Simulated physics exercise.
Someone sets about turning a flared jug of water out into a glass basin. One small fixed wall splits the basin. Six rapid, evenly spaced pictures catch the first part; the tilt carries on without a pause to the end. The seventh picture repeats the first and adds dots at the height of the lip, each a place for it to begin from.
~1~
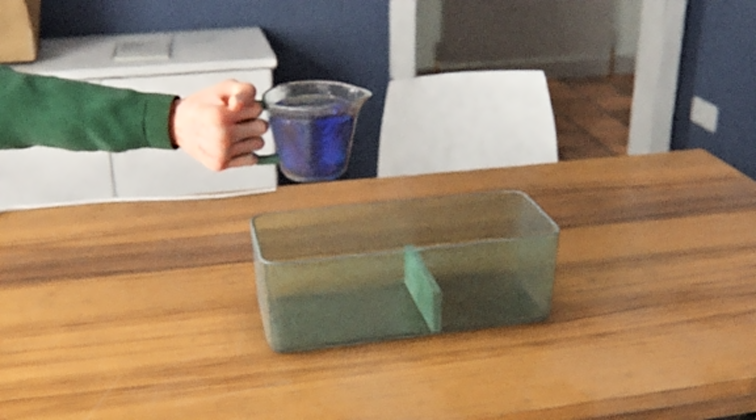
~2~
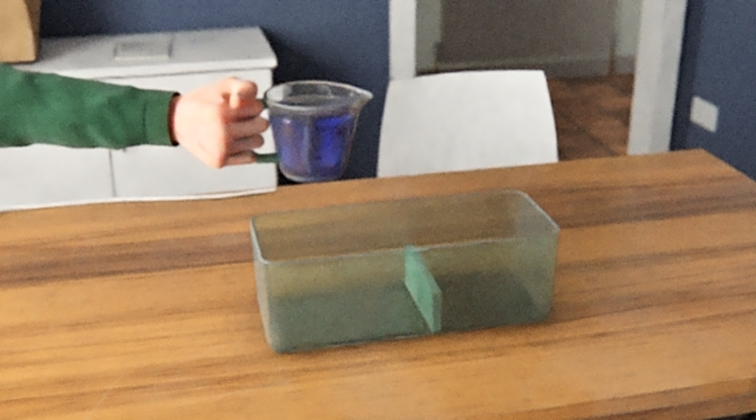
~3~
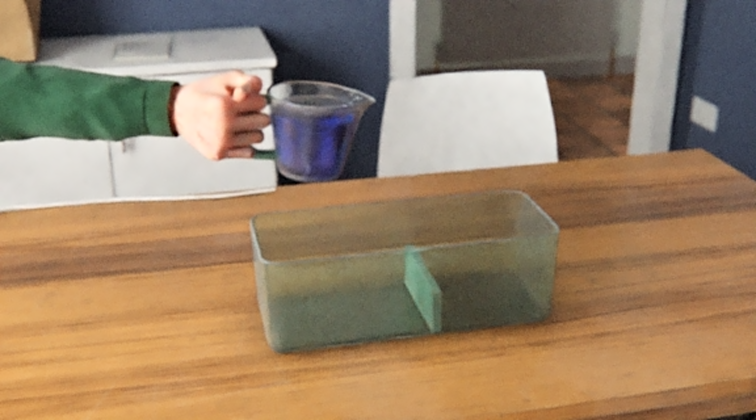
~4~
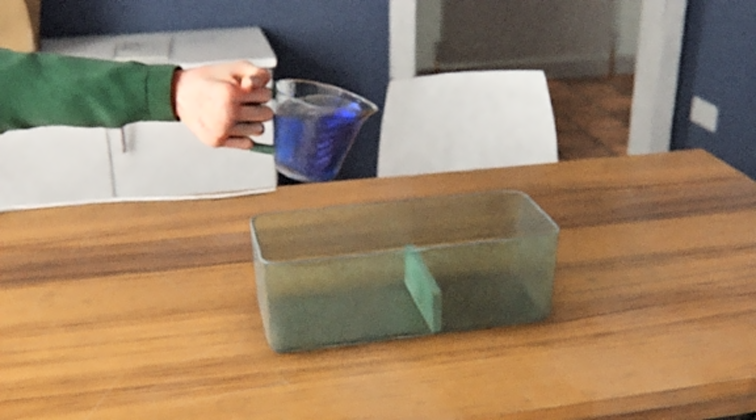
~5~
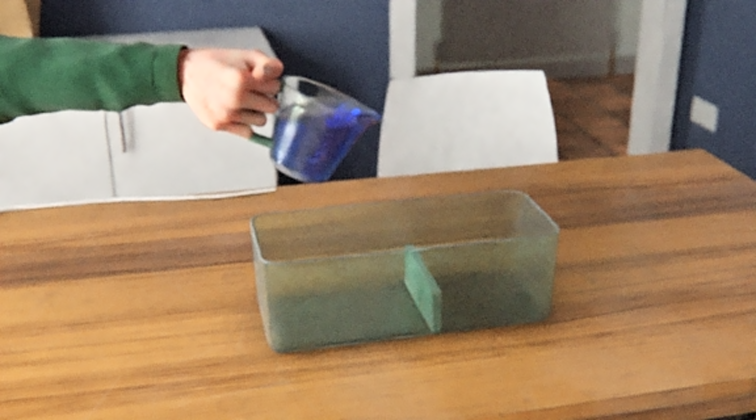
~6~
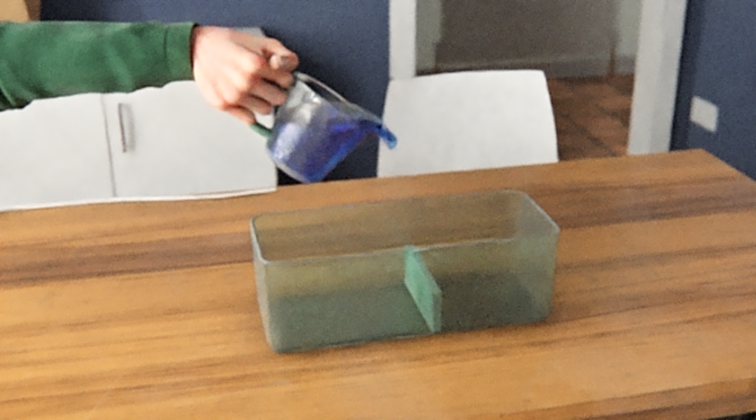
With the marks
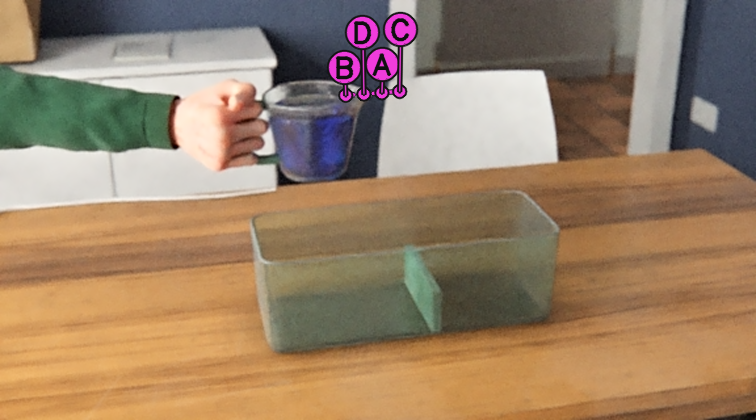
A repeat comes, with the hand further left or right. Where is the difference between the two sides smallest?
A.
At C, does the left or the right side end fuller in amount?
The right side.
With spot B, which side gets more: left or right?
The left side.
On the marked copy, A at (381, 92); B at (345, 95); C at (399, 91); D at (363, 94).
Choosing A, about 50 % ends left of the wall and 49 % right of it.
Choosing B, about 95 % ends left of the wall and 2 % right of it.
Choosing C, about 21 % ends left of the wall and 78 % right of it.
Choosing D, about 81 % ends left of the wall and 17 % right of it.
